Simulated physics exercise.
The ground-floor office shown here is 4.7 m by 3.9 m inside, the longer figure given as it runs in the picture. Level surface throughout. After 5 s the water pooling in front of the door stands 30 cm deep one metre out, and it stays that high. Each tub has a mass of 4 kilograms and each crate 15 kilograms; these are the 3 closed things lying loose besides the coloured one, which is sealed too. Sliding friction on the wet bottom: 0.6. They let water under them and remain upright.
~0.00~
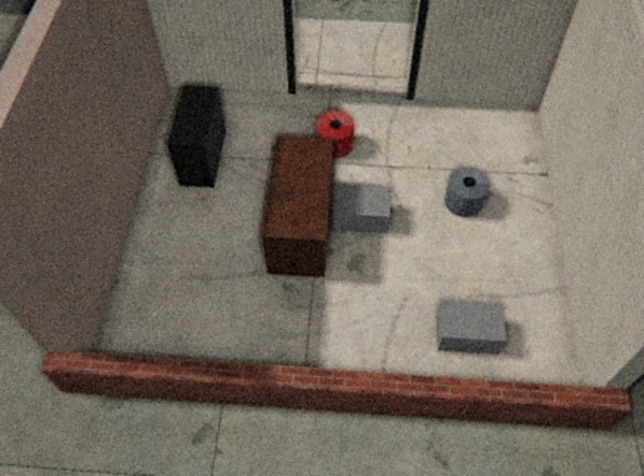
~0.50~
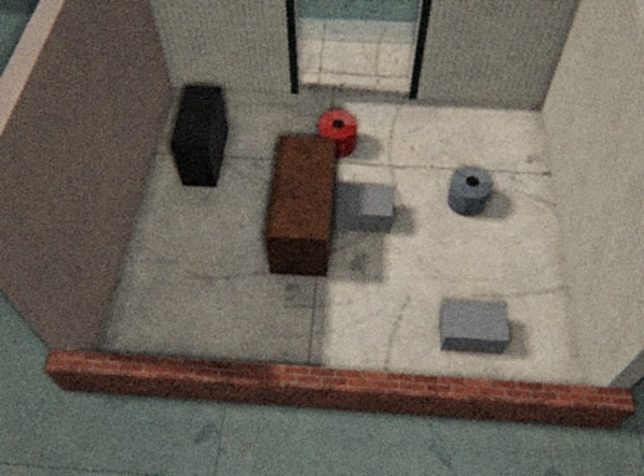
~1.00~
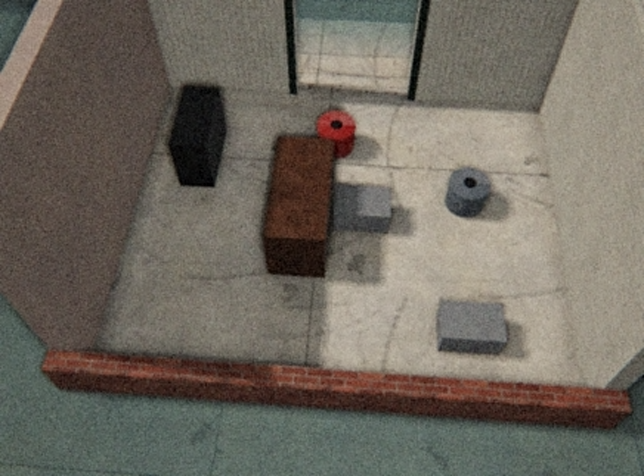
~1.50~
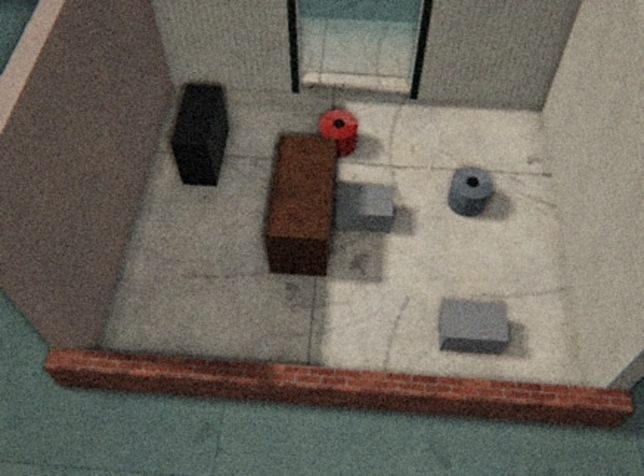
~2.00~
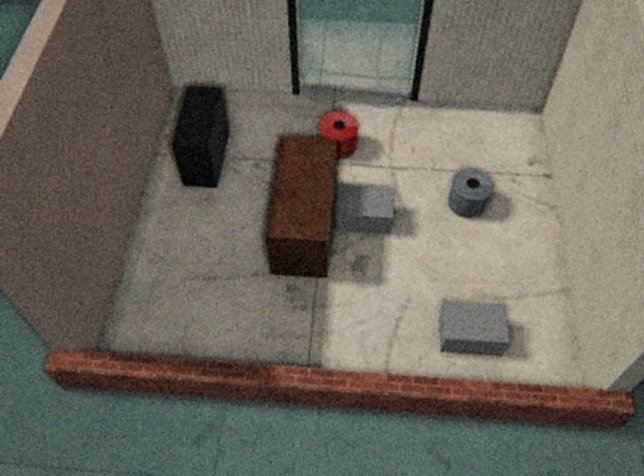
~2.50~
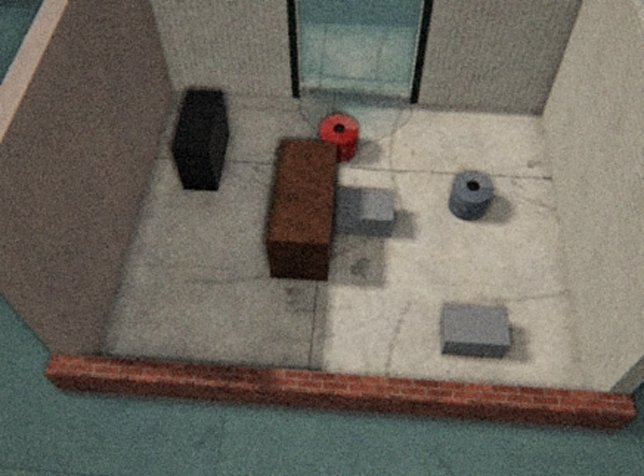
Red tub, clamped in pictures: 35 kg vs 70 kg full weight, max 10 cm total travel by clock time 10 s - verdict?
Only the greater amount keeps it steady.
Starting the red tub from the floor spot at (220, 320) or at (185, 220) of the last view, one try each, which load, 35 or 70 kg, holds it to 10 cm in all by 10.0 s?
In that order: Both loads work; both loads work.
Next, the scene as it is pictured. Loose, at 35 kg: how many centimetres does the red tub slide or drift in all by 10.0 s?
Close to 30 centimetres all told.
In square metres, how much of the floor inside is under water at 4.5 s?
Roughly 7.0 m2.
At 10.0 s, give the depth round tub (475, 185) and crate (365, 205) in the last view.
Depth approx. 10 cm / 10 cm.
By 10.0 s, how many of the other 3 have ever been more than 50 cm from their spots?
It works out to 3.
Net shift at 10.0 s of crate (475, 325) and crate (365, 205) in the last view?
Respectively 300 and 80 cm.
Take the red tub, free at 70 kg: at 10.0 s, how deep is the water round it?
Close to 13 cm deep.
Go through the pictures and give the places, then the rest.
The first picture shows the red tub at (336, 125) rests on the ground; water covers 0.0 m2; 0 of 4 have shifted.
The second picture shows the red tub at (338, 124) rests on the ground; 0.0 m2 under water; 0 of 4 have shifted.
The third picture shows the red tub at (336, 125), on the bottom; water covers 0.0 m2; 0 of 4 have shifted.
The fourth picture shows the red tub at (339, 124) rests on the ground; water covers 0.0 m2; 0 of 4 have shifted.
The fifth picture shows the red tub at (339, 126) rests on the ground; water covers 0.1 m2; 0 of 4 have shifted.
The sixth picture shows the red tub at (339, 129) rests on the ground; 0.7 m2 under water; 0 of 4 have shifted.
After 3.5 s the red tub would be 0 cm from its start with 35 kg and 0 cm from its start with 70 kg; 7 cm of water round it then.
After 4.5 s the red tub would be 0 cm from its start with 35 kg and 0 cm from its start with 70 kg; 9 cm of water round it then.
After 7.0 s the red tub would be 28 cm from its start with 35 kg and 0 cm from its start with 70 kg; 13 cm of water round it then.
After 10.0 s the red tub would be 31 cm from its start with 35 kg and 0 cm from its start with 70 kg; 13 cm of water round it then.
